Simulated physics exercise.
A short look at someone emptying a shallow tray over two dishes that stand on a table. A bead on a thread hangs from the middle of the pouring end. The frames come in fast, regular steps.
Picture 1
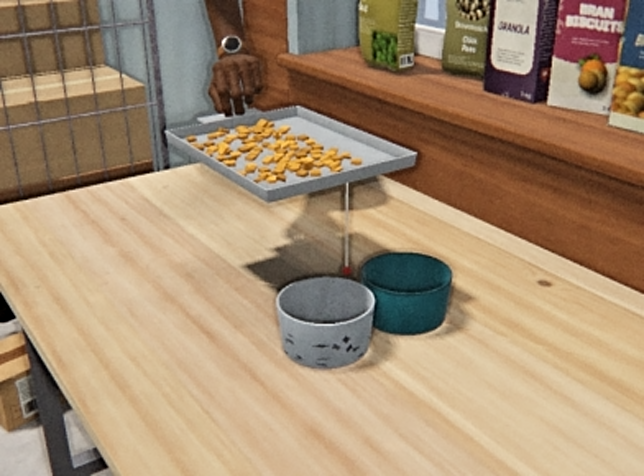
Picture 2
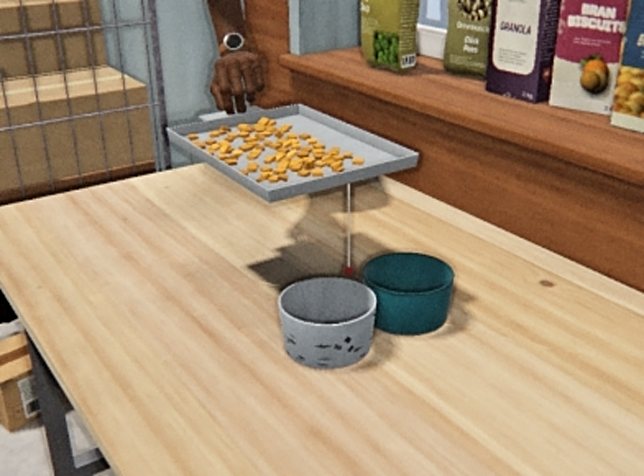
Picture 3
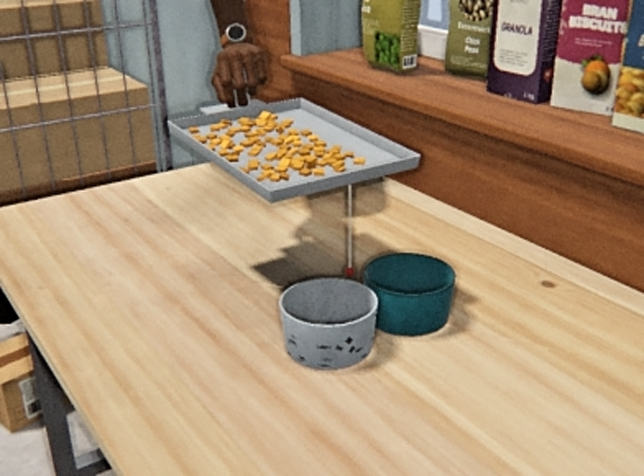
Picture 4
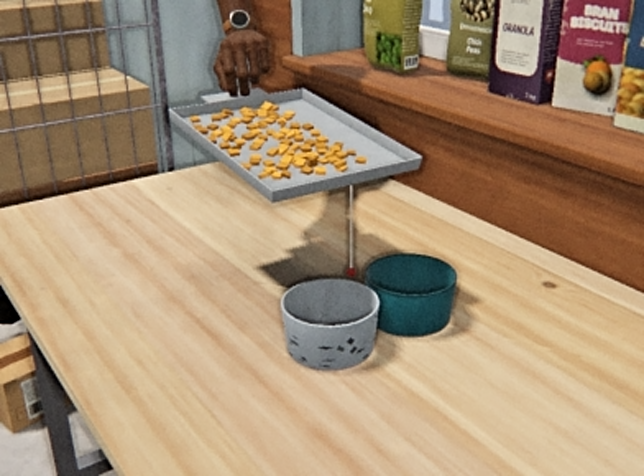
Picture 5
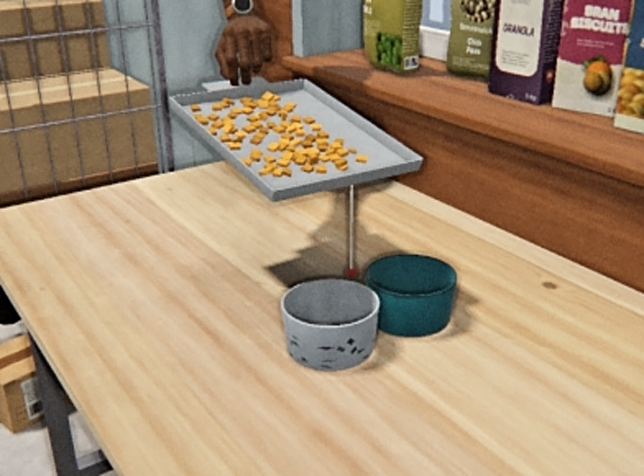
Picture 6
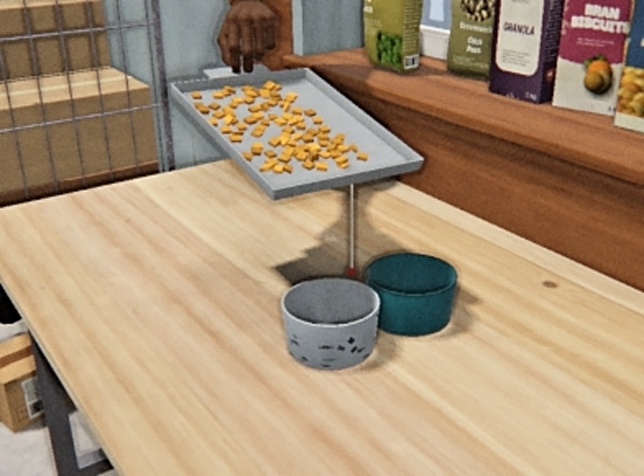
The video shows a hand holding a shallow grey tray of small orange crackers above a grey dish and a teal dish on a wooden table, gradually raising the tray's far end so it slopes slightly toward the viewer.
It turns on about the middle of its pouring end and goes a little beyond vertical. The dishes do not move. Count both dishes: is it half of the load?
In the dishes lies the larger part of it.
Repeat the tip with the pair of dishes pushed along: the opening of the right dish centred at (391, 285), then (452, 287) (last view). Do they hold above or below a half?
In turn: More than half; over half.
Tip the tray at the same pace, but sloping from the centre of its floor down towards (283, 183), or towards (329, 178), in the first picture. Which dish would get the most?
The first try: The left one. The second: The left-hand dish.
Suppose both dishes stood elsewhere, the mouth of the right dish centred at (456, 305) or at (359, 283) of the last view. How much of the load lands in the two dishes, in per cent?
Roughly 20 per cent, and 40 per cent.
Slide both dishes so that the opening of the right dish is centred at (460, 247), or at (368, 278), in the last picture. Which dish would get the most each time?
The first try: The dish on the left. The second: The right one.
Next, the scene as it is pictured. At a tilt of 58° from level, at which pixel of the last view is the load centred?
Around (348, 154).
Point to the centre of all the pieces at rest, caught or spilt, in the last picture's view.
Roughly at (402, 328).
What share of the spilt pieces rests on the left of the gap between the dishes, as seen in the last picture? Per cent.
About 10 per cent.
Just after the last frame, tray tipped steeply; almost all on the tray; just a few in the air.
A moment on, tray tipped right over; the larger part on the tray; just a few in the left dish; about a tenth in the right dish; about a tenth outside both; about a tenth in the air.
Further on, tray tipped past a quarter turn; roughly a third in the left dish; roughly half in the right dish; roughly a quarter outside both.
When it is over, tray tipped past a quarter turn; roughly a third in the left dish; roughly half in the right dish; roughly a quarter outside both.
